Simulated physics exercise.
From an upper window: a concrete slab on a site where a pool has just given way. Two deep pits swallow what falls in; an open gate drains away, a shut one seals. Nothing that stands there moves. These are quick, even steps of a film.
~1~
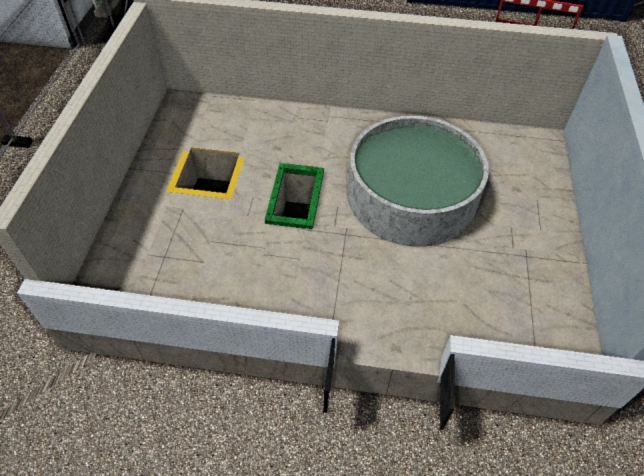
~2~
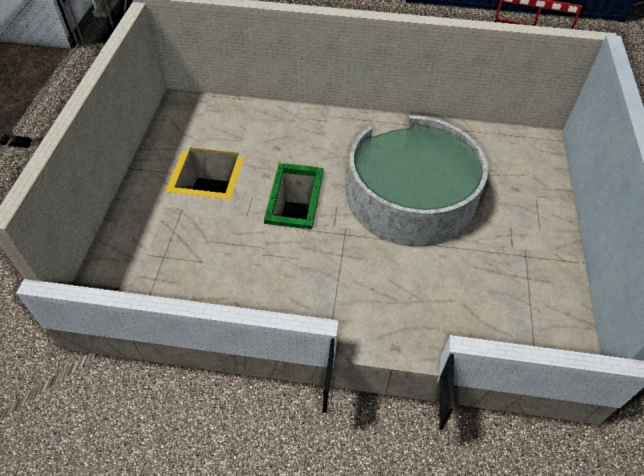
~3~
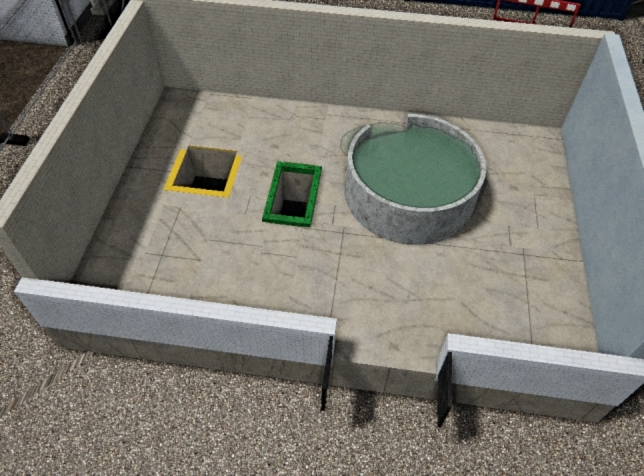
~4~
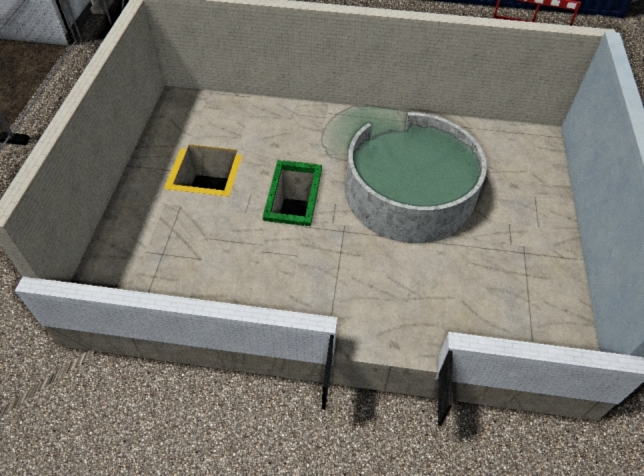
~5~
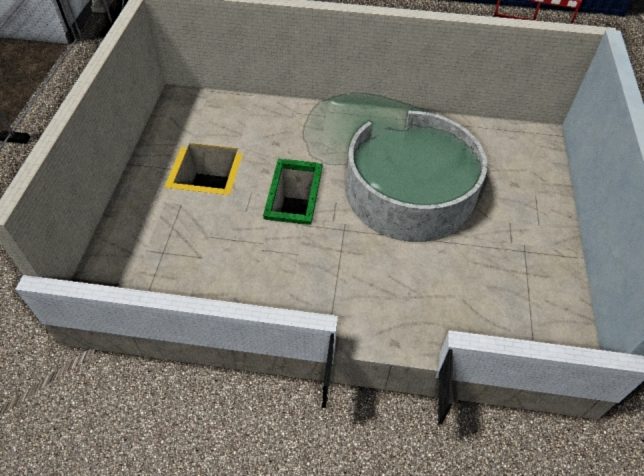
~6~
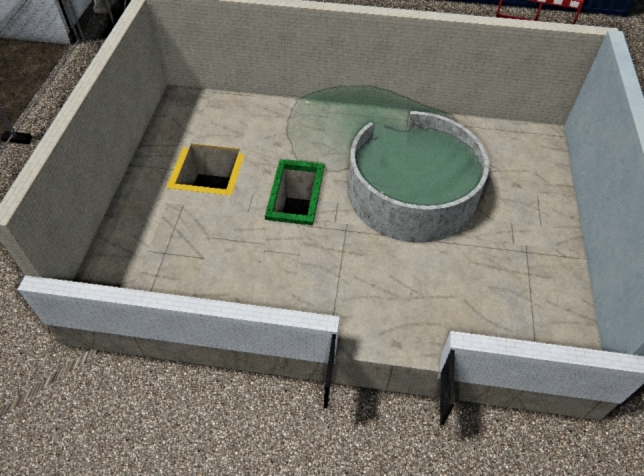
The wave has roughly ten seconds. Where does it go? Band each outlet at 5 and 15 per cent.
The gate takes less than 5 %; the yellow pit takes more than 15 %; the green pit takes less than 5 %.
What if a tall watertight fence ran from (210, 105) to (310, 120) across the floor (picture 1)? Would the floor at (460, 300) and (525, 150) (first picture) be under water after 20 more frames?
In that order: No water, under water.
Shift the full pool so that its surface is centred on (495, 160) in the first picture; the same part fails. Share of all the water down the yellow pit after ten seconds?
Per cent: Yellow 25.
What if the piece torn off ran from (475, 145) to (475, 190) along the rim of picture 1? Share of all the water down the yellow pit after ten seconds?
Per cent: Yellow 10.
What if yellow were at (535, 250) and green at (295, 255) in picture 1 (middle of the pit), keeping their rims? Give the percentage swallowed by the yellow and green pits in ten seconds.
Per cent: Yellow 10, green 0.
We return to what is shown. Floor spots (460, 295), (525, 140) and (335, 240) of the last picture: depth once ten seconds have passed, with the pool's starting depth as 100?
Roughly 6, 4 and 4 per cent, in turn.
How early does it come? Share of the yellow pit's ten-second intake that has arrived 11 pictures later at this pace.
Near 0 in a hundred.
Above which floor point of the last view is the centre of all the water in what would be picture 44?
I would point to (336, 187).
A moment on, water covers 20 % of the floor; the gate 0 %, the yellow pit 0 %, the green pit 0 %.
Next, water covers 30 % of the floor; the gate 0 %, the yellow pit 0 %, the green pit 0 %.
Then, water covers 45 % of the floor; the gate 0 %, the yellow pit 3 %, the green pit 0 %.
Later, water covers 75 % of the floor; the gate 0 %, the yellow pit 11 %, the green pit 0 %.
In the end, water covers 95 % of the floor; the gate 3 %, the yellow pit 20 %, the green pit 0 %.
